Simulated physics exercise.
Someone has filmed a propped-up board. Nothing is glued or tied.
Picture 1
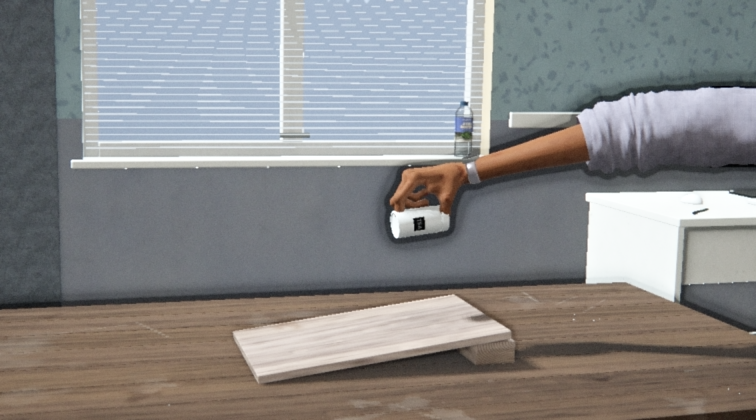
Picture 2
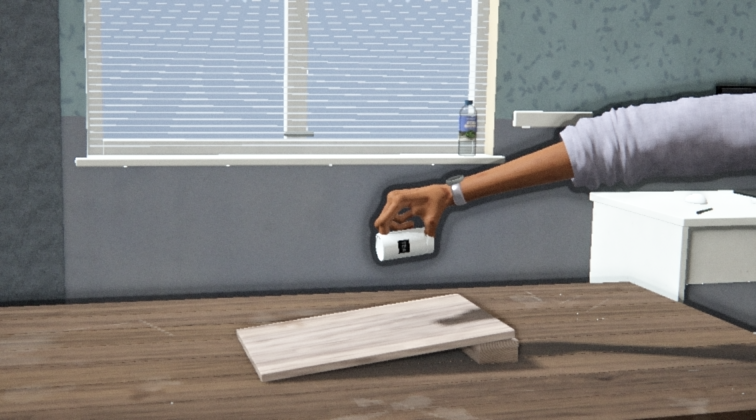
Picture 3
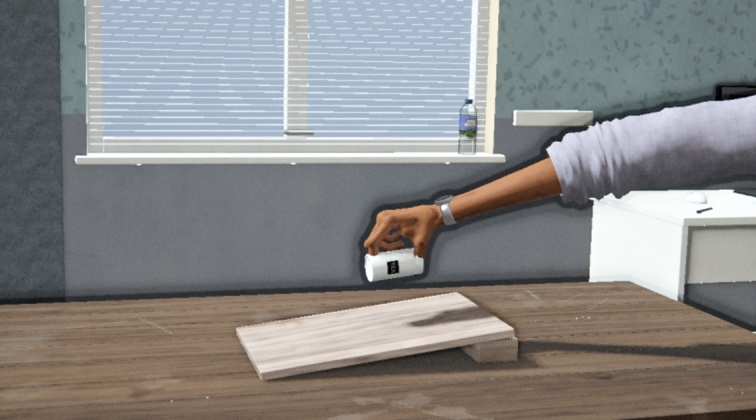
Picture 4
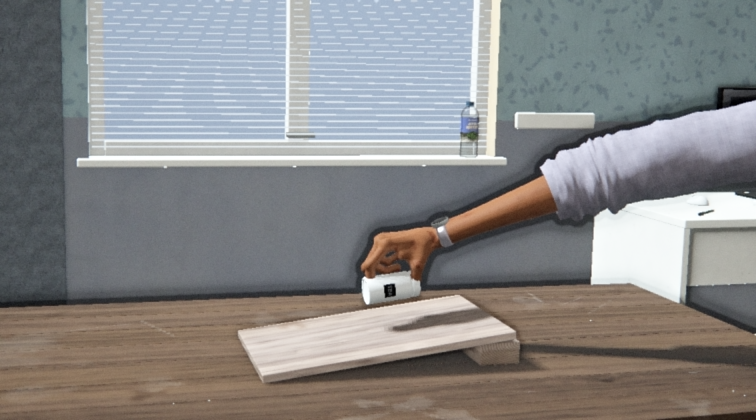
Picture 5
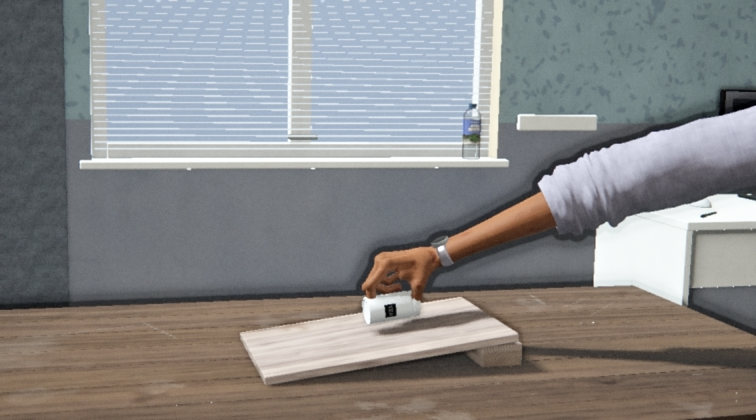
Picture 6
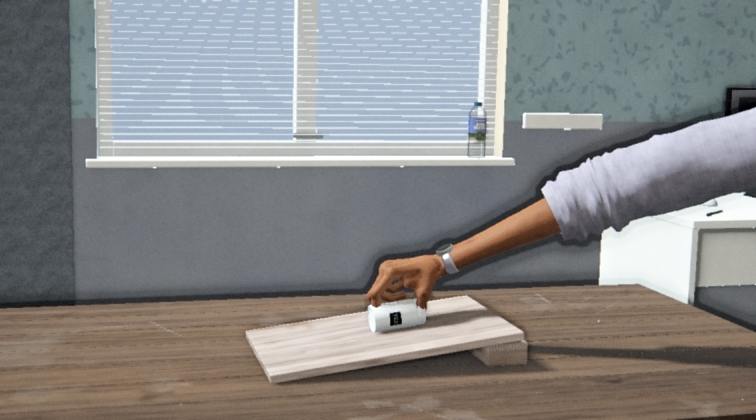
A white shaker held on its side is lowered by a hand onto a tilted board.
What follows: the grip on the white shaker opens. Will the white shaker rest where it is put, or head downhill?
As it turns out, it keeps its place.
Then, 0.20 s after the last picture, nothing has stirred.
Then, 0.50 s after the last picture, white shaker resting near (397, 315).
At rest, it is in place. Seen from the same camera at the end, white shaker near (397, 315). The white shaker remains at rest.
